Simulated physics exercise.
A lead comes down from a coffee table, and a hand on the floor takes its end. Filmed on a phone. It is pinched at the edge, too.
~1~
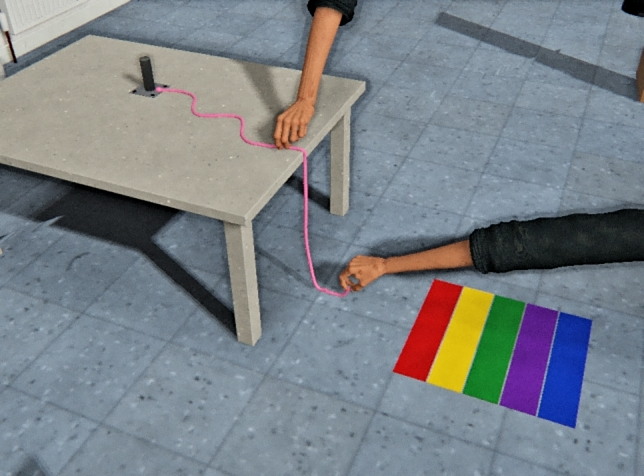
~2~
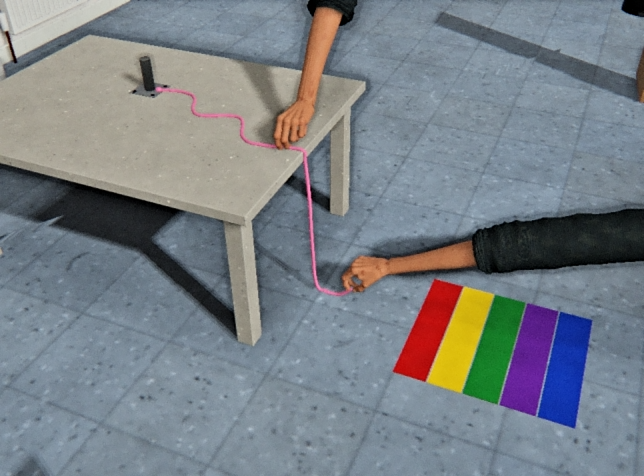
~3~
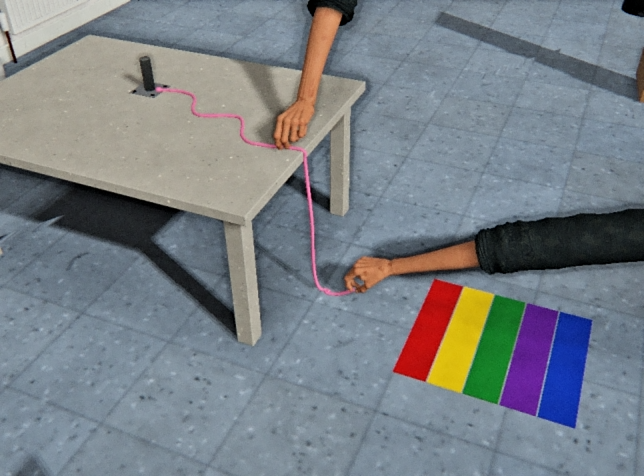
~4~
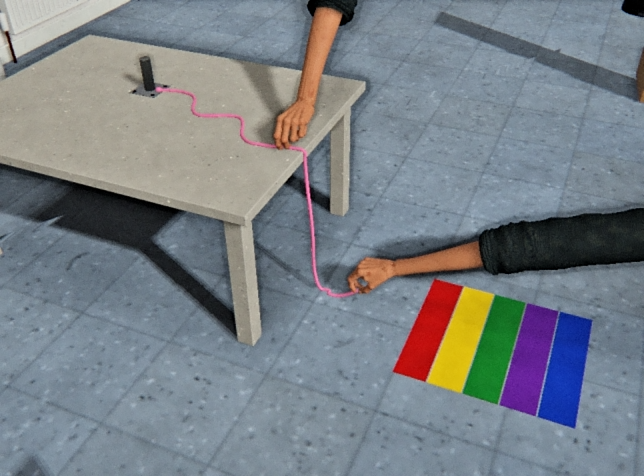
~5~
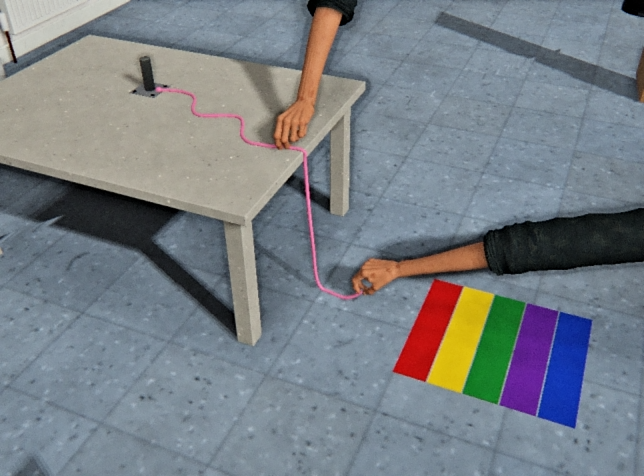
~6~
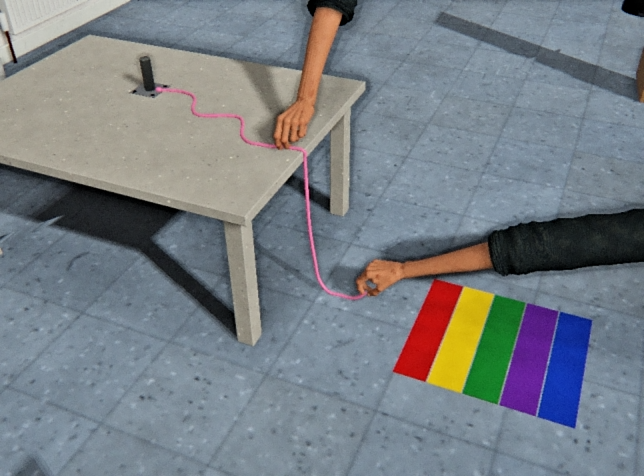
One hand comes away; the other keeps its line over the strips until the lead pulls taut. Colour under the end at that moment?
Green.
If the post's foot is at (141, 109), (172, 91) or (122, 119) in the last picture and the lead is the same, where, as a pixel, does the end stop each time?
It works out at around (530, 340), (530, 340) and (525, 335) for the three tries.
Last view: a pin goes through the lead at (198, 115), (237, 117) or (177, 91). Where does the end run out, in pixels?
Respectively (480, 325), (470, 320) and (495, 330).
Soon after, end near (434, 312); over red.
Then, end near (476, 324); over yellow.
At full stretch, end near (501, 330); over green. It gets as far as the green strip.
